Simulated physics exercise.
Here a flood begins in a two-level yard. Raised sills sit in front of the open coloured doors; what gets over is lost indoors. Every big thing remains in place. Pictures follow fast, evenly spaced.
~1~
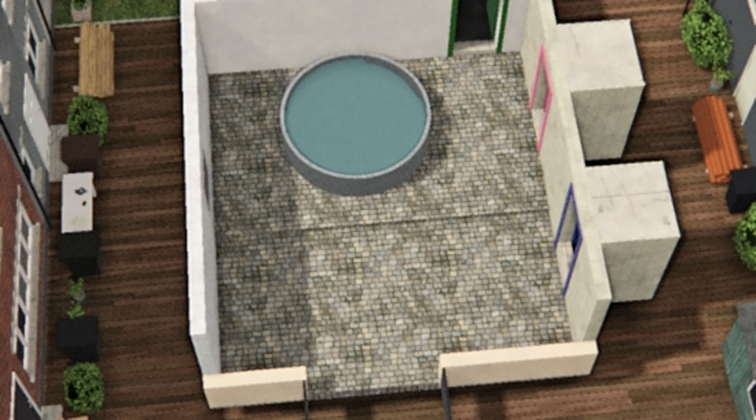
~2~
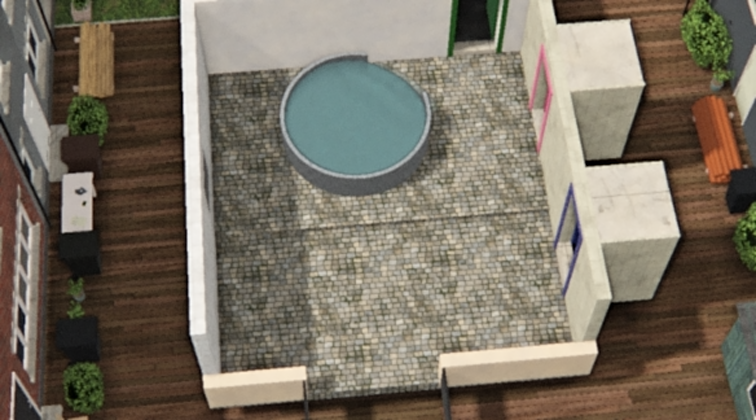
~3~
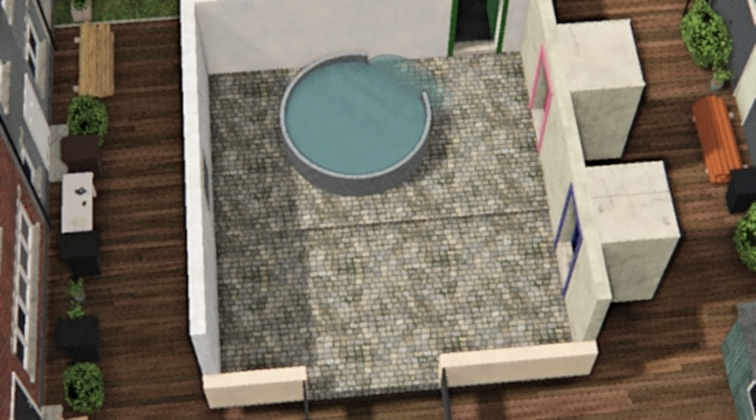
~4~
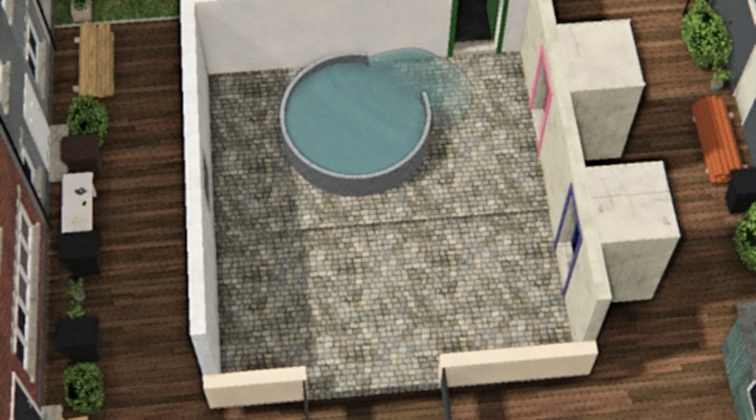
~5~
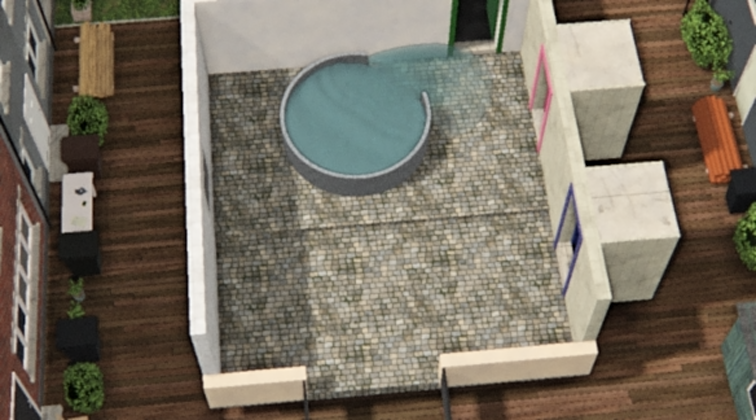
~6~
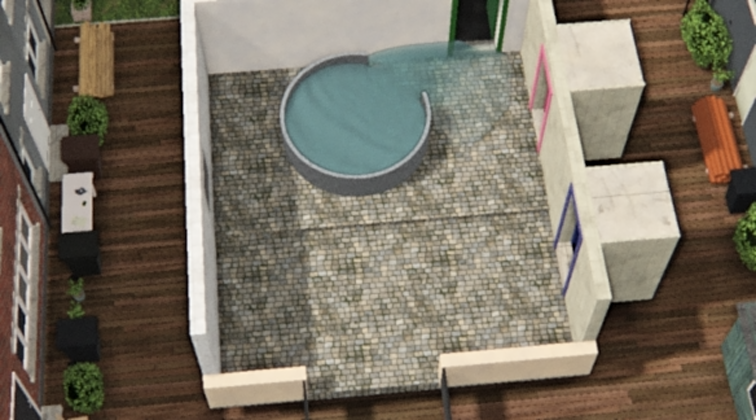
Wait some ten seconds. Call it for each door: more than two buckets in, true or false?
Pink door true, blue door false, green door true.
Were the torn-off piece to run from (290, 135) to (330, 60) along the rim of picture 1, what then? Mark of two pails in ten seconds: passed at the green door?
Then: The green door keeps below it.
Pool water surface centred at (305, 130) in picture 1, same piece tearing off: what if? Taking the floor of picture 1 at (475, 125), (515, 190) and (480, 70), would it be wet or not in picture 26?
Soaked, soaked, soaked.
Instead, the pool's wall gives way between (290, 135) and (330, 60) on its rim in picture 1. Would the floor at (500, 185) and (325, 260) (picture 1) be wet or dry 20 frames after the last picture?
The first spot is spared, the second swamped.
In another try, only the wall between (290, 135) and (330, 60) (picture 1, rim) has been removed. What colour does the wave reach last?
The blue door.
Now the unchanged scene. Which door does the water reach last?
That would be the blue door.
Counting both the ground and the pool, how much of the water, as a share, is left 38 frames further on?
About 86 %.
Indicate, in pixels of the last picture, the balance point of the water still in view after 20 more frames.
Near pixel (411, 136).
A moment on, water covers 10 % of the floor; the pink door wet at the sill, nothing in, the blue door not reached, the green door under two buckets in.
Next, water covers 25 % of the floor; the pink door over two buckets in, the blue door not reached, the green door over two buckets in.
Then, water covers 50 % of the floor; the pink door far over two buckets in, the blue door wet at the sill, nothing in, the green door far over two buckets in.
Later, water covers 85 % of the floor; the pink door far over two buckets in, the blue door wet at the sill, nothing in, the green door far over two buckets in.
In the end, water covers 95 % of the floor; the pink door far over two buckets in, the blue door wet at the sill, nothing in, the green door far over two buckets in.
